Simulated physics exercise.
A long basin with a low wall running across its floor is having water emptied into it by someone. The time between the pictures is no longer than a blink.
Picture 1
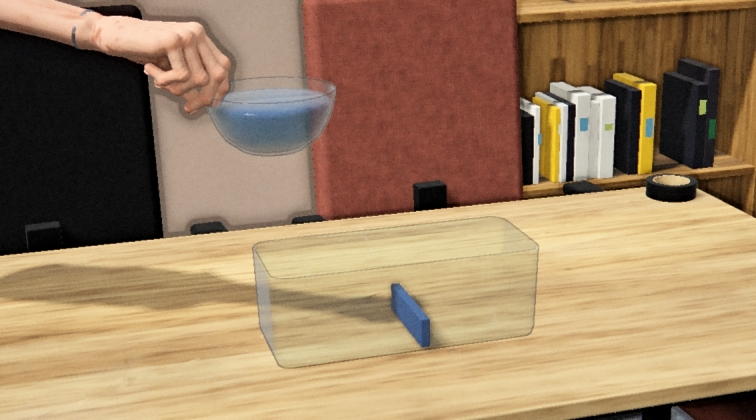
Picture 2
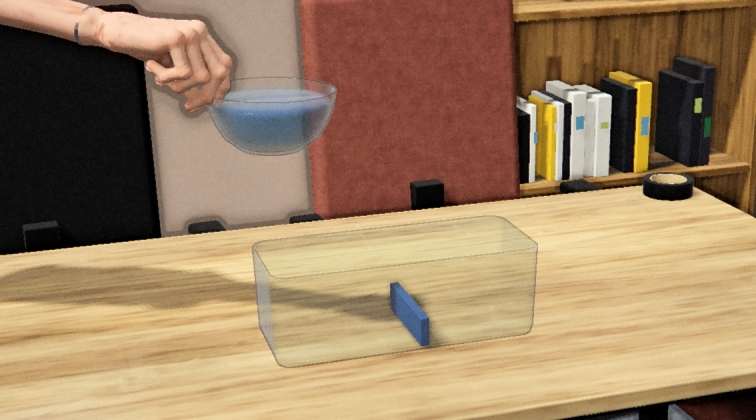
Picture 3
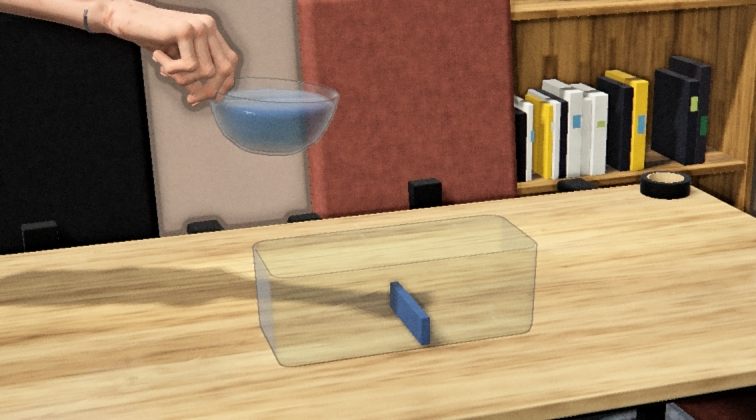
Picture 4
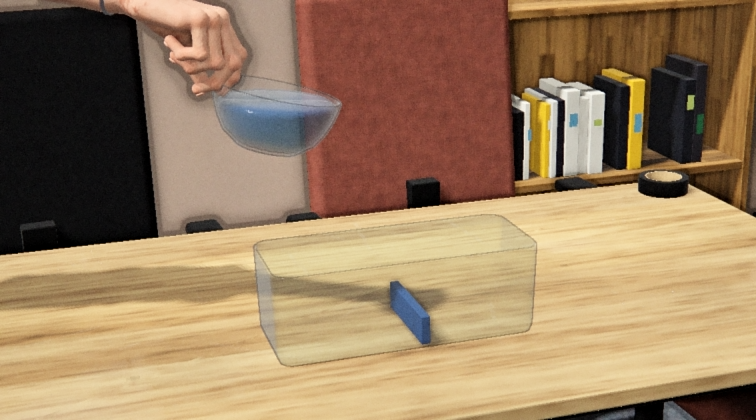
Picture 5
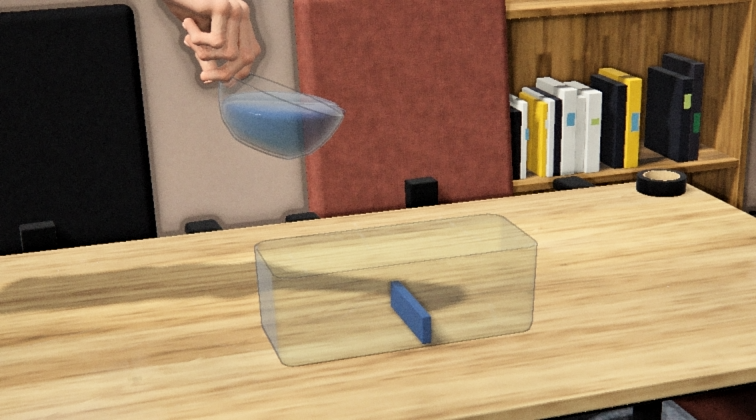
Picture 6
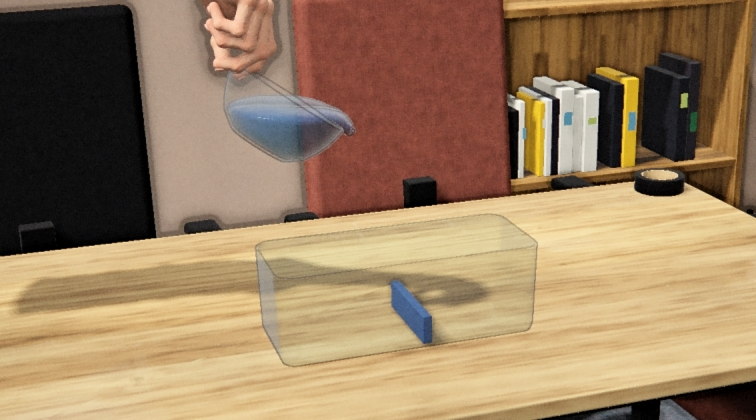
A hand tilting a clear glass bowl of blue water rightward above a long transparent basin, water starting over the rim.
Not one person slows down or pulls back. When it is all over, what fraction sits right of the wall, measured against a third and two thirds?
It finishes at less than a third.
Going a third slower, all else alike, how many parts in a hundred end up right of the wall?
It comes to 30 per cent or so.
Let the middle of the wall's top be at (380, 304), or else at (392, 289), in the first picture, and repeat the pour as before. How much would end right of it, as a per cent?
Note - case one near 55 %, case two near 40 %.
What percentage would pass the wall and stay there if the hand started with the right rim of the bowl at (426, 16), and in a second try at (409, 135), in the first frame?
It would come to near 65 per cent, and then near 75 per cent.
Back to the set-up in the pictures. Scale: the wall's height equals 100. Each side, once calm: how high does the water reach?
Once it settles, the left reaches around 60 and the right around 20.
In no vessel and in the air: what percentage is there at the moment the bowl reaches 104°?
40 per cent.
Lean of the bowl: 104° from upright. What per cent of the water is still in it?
Roughly 5 %.
A moment on, the bowl is tipped right over and 6 per cent is still to pour, 42 is left of the wall and 11 right of it.
Next, the bowl is tipped right over and 0 per cent is still to pour, 77 is left of the wall and 18 right of it.
Then the bowl is tipped right over and 0 per cent is still to pour, 73 is left of the wall and 22 right of it.
Later the bowl is tipped right over and 0 per cent is still to pour, 73 is left of the wall and 23 right of it.
At rest 73 per cent lies left of the wall, 23 right of it and 4 outside.
